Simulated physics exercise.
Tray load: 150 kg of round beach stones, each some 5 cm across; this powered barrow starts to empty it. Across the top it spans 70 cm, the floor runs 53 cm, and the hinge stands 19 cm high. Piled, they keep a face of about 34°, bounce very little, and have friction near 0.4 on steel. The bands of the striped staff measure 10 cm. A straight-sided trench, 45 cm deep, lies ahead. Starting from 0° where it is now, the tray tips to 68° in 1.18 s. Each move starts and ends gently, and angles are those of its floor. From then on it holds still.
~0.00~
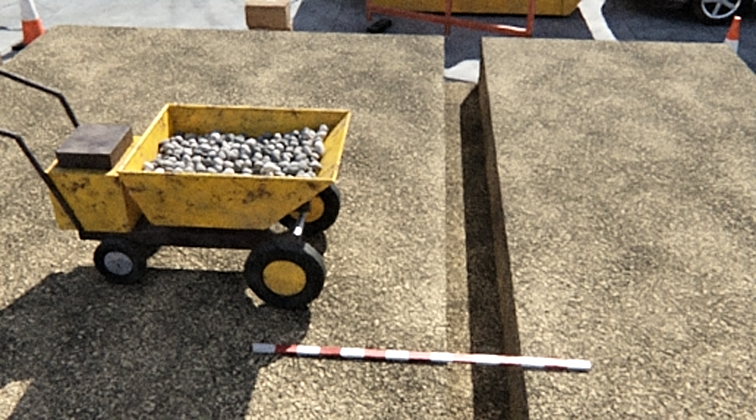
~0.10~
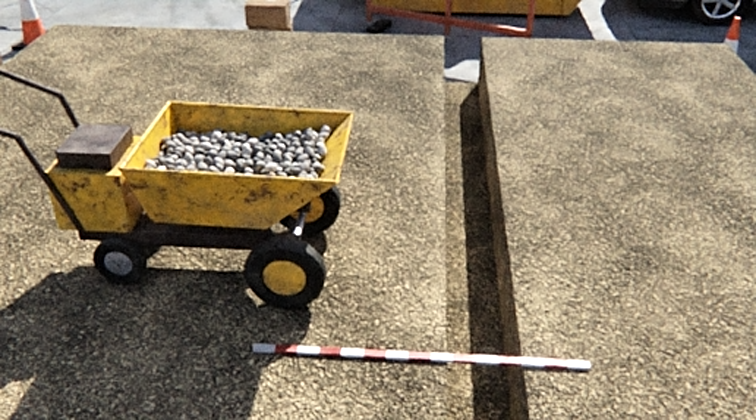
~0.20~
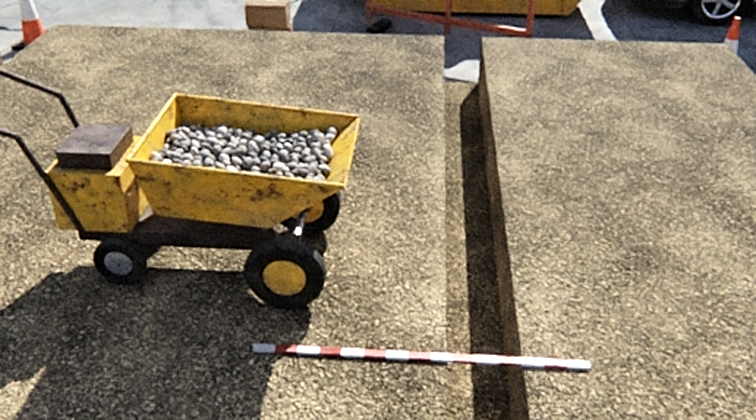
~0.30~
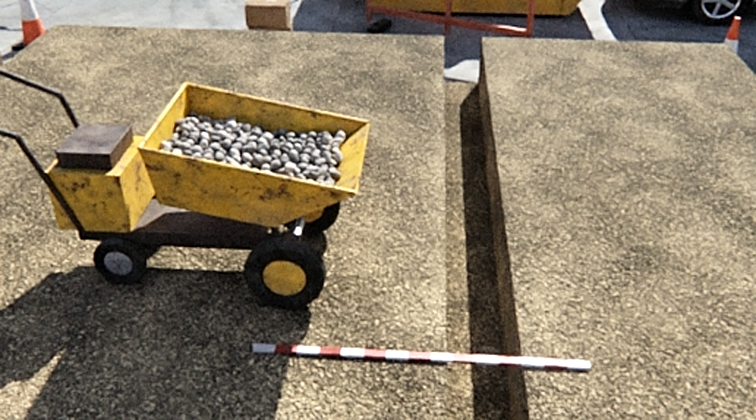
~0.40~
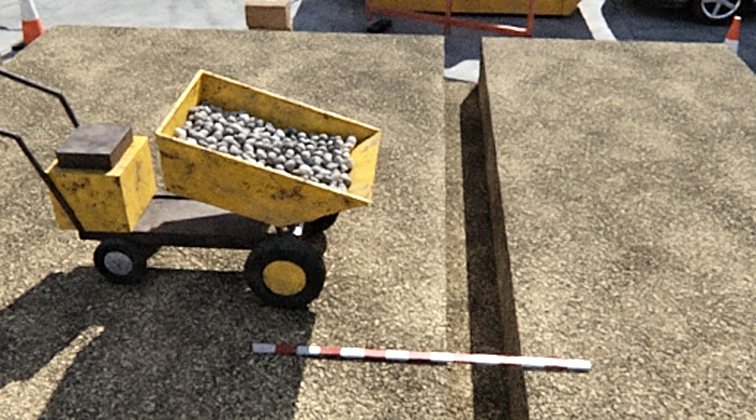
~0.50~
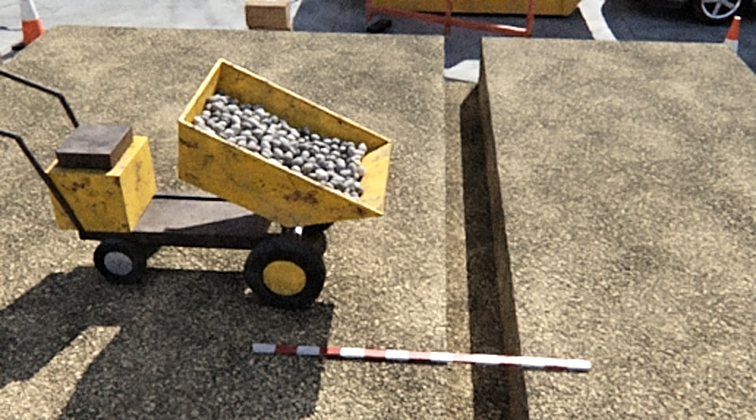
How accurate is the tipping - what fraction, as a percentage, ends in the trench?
Close to 88 in every hundred.
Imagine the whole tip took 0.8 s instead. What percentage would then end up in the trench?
Near 90 per cent.
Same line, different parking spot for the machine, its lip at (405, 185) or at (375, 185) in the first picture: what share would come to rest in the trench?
Roughly 50 in a hundred from the first, 85 in a hundred from the second.
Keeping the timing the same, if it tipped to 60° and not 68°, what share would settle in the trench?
Some 90 in a hundred, I'd say.
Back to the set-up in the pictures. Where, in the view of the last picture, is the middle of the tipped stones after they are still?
Roughly (473, 326), I'd say.
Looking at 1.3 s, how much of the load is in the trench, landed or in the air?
About 30 per cent by then.
After 0.9 s the floor is at 57°; 100 % in the tray; the foremost stones are at (410, 231).
After 1.3 s the floor is at 68°; 52 % in the tray, 16 % short of the trench, 32 % in the trench; the foremost stones are at (503, 345).
After 1.6 s the floor is at 68°; 11 % in the tray, 16 % short of the trench, 73 % in the trench; the foremost stones are at (520, 300).
After 3.6 s the floor is at 68°; 0 % in the tray, 12 % short of the trench, 88 % in the trench; the foremost stones are at (541, 302).
